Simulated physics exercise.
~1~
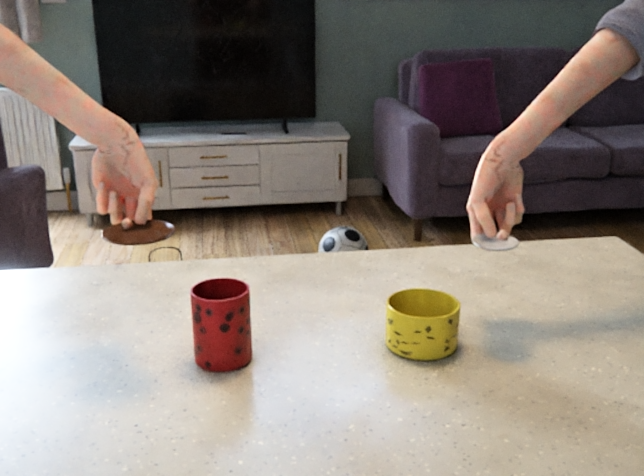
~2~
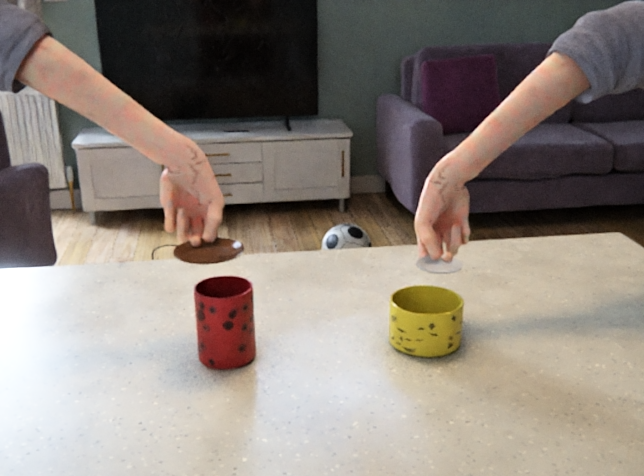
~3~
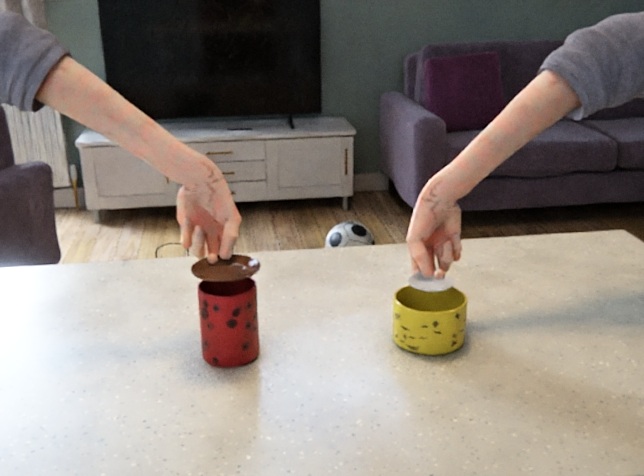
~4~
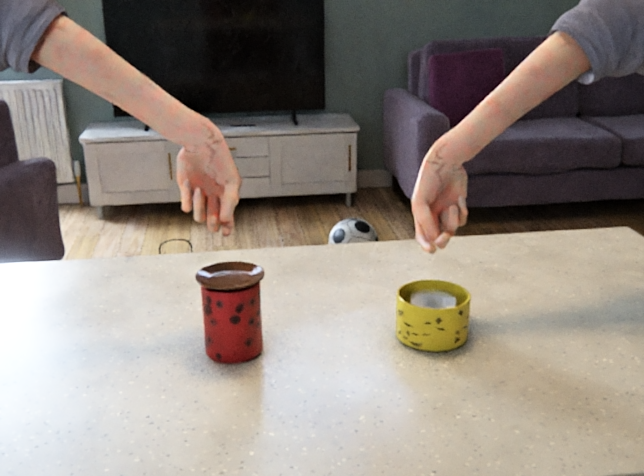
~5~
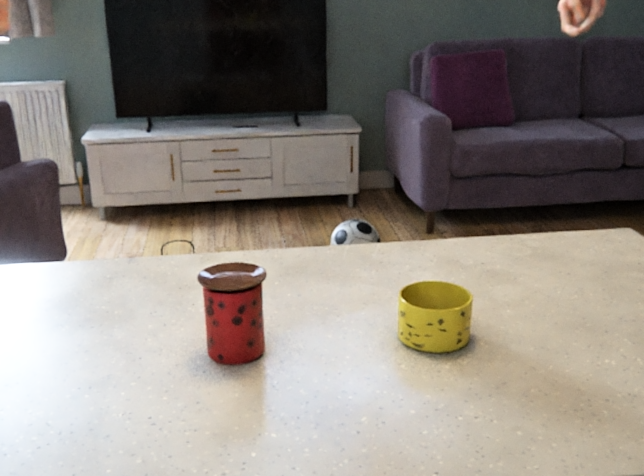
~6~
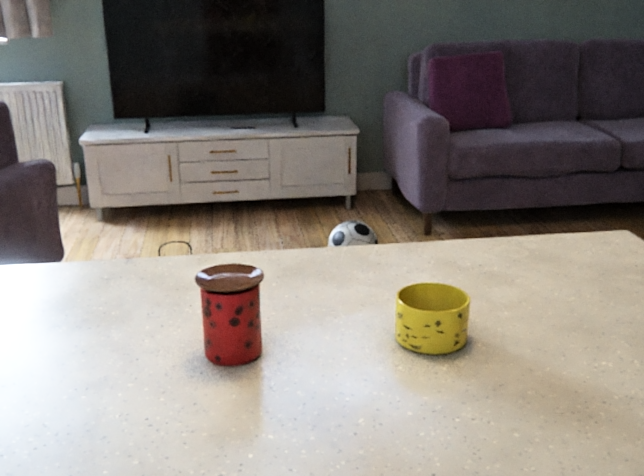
On a pale counter, two hands release discs; the brown covers the red mug, the white drops inside the yellow.
